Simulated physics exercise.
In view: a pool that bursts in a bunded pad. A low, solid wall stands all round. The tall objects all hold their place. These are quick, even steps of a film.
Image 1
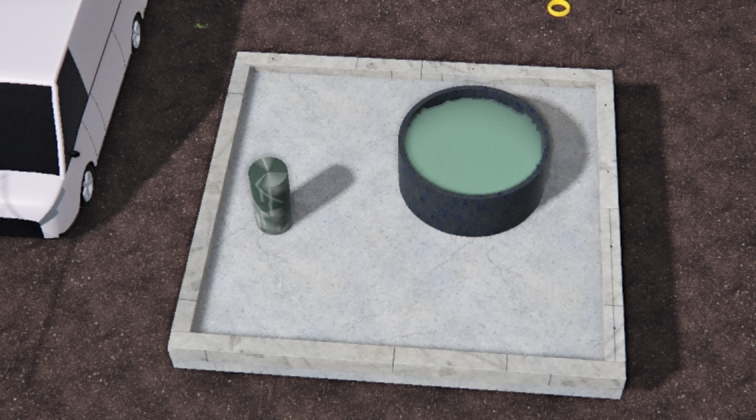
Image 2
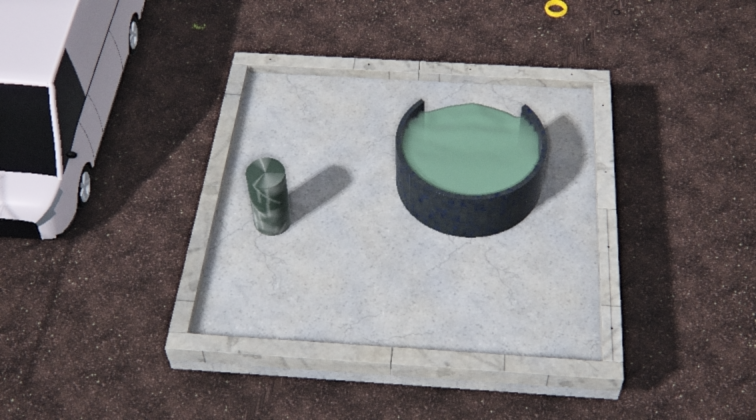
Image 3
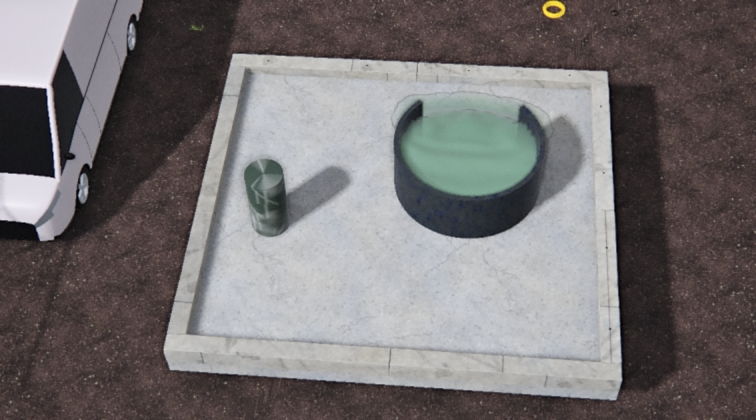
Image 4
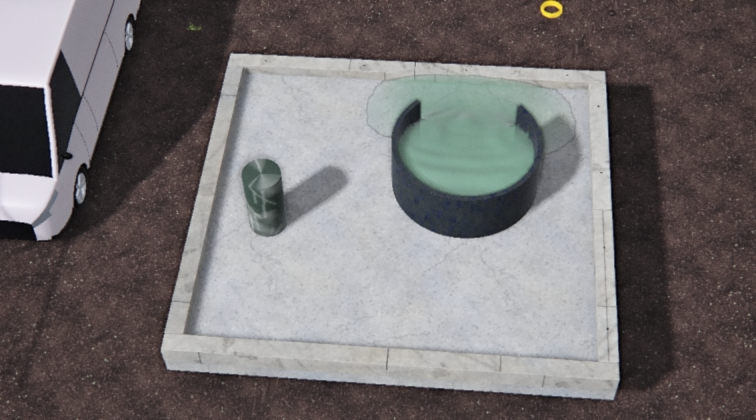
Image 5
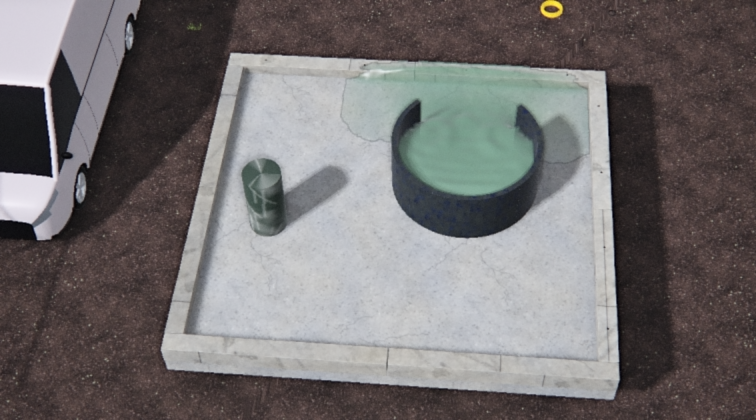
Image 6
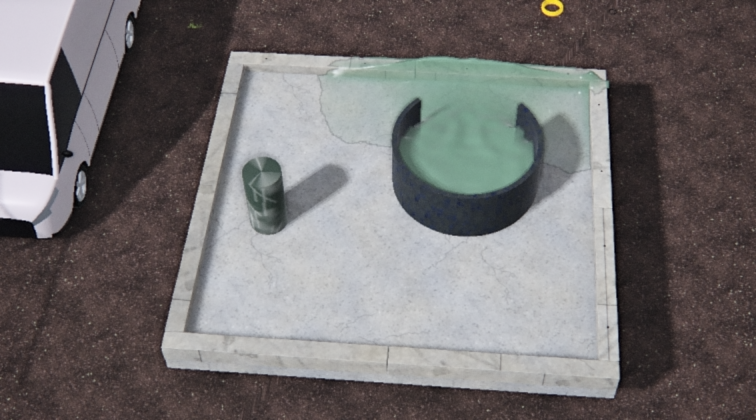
A round pool opens at its far side and green liquid spreads across the walled pad.
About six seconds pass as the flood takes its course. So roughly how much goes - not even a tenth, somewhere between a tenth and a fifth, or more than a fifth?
My guess: More than a fifth.
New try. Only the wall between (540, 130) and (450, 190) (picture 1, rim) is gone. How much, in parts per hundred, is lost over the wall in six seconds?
Near 32 in a hundred.
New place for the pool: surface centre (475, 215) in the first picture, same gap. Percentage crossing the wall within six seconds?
About 22 %.
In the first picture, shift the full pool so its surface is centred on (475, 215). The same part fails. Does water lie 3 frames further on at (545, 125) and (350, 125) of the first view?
Submerged, submerged.
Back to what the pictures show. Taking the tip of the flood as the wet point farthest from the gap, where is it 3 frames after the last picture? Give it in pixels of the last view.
Near (246, 76).
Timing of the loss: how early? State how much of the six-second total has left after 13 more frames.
It should be close to 90 percent by then.
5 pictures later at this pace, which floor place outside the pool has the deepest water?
I'd mark about pixel (467, 87).
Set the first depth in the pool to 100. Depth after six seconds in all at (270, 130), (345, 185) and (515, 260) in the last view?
Readings in sequence: 10, 4, 2 percent.
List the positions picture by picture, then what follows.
The first picture shows the pool at (473, 144) is whole and still.
In the second picture, the front is at a hidden place, out from the gap on the pool's far side.
In the third picture, the front is at (544, 120), out from the gap on the pool's far side.
In the fourth picture, the front is at (388, 82), out from the gap on the pool's far side.
In the fifth picture, the front is at (352, 80), out from the gap on the pool's far side.
In the sixth picture, the front is at (323, 77), out from the gap on the pool's far side.
A moment on, water covers 20 % of the floor; the low wall has let 7 % over.
Next, water covers 25 % of the floor; the low wall has let 15 % over.
Then, water covers 40 % of the floor; the low wall has let 32 % over.
Later, water covers 55 % of the floor; the low wall has let 35 % over.
In the end, water covers 75 % of the floor; the low wall has let 35 % over.
